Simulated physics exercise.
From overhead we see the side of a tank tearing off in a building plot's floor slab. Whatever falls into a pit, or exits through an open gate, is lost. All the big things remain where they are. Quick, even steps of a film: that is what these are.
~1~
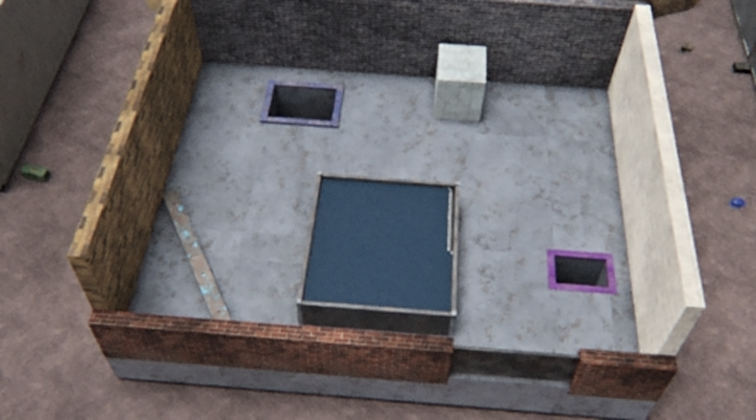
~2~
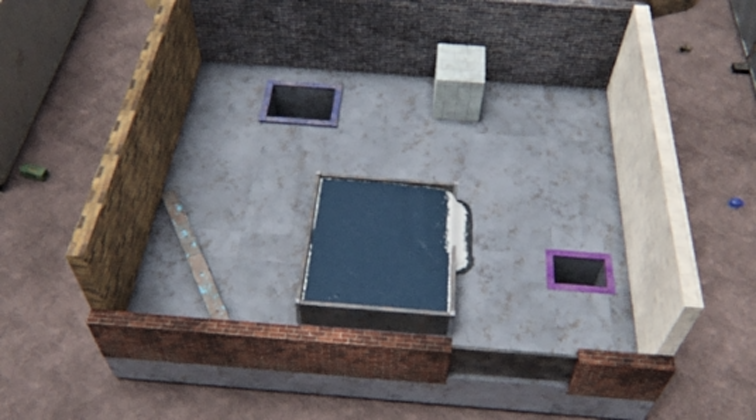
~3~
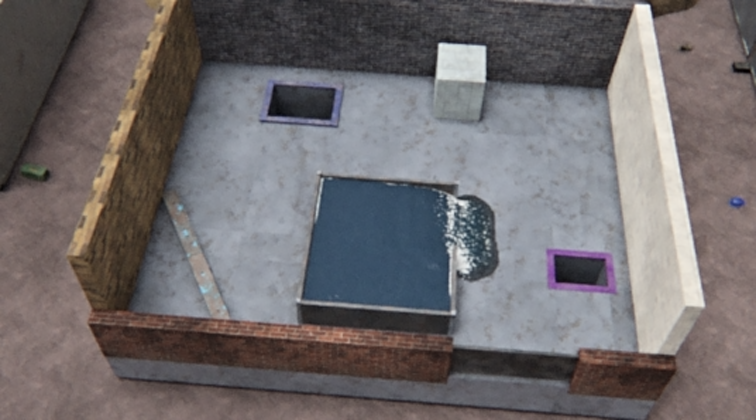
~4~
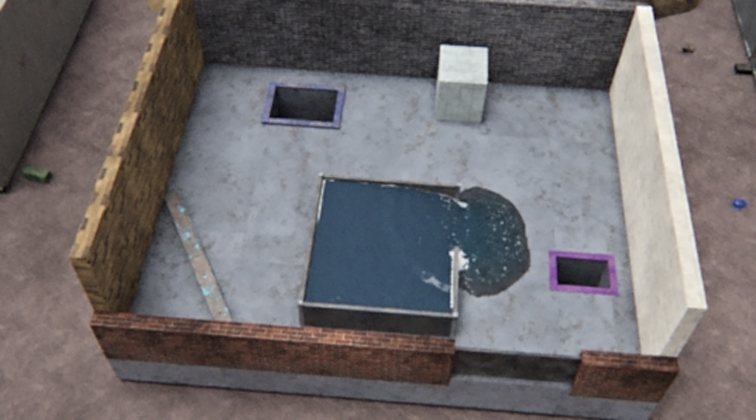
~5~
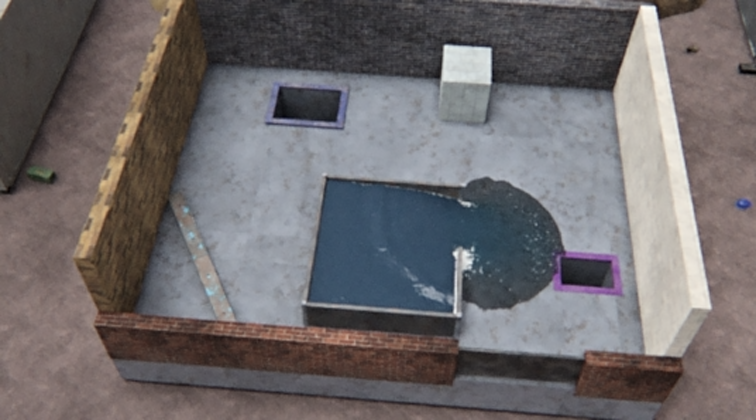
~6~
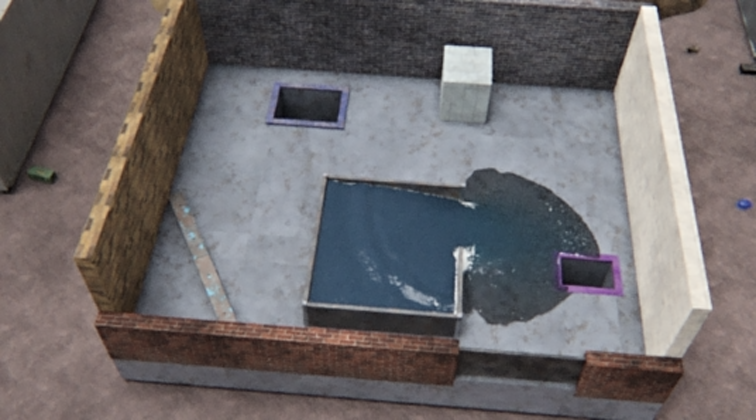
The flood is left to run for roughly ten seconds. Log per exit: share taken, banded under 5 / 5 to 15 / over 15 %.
In the end the gate never reaches five per cent; the blue pit never reaches five per cent; the purple pit clears fifteen per cent.
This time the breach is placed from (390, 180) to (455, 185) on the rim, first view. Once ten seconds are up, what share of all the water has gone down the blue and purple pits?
Approximately, blue takes 10 % and purple takes 10 %.
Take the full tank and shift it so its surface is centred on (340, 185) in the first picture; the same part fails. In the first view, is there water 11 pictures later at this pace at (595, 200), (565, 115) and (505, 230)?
Taking them as they were asked, they come out soaked, soaked, soaked.
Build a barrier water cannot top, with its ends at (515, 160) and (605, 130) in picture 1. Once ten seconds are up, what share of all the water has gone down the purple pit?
Purple: About 40 %.
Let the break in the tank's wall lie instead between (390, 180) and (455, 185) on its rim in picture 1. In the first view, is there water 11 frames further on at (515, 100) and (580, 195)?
Point one waterlogged, point two not reached.
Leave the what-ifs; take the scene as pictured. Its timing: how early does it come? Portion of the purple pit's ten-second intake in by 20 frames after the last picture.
Near 40 per cent, give or take.
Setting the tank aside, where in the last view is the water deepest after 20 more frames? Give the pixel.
Answer: (608, 103).
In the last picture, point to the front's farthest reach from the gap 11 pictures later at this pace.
I'd say near (610, 116).
A moment on, water covers 20 % of the floor; the gate 0 %, the blue pit 0 %, the purple pit 3 %.
Next, water covers 25 % of the floor; the gate 0 %, the blue pit 0 %, the purple pit 6 %.
Then, water covers 30 % of the floor; the gate 0 %, the blue pit 0 %, the purple pit 11 %.
Later, water covers 45 % of the floor; the gate 0 %, the blue pit 0 %, the purple pit 19 %.
In the end, water covers 65 % of the floor; the gate 0 %, the blue pit 0 %, the purple pit 30 %.
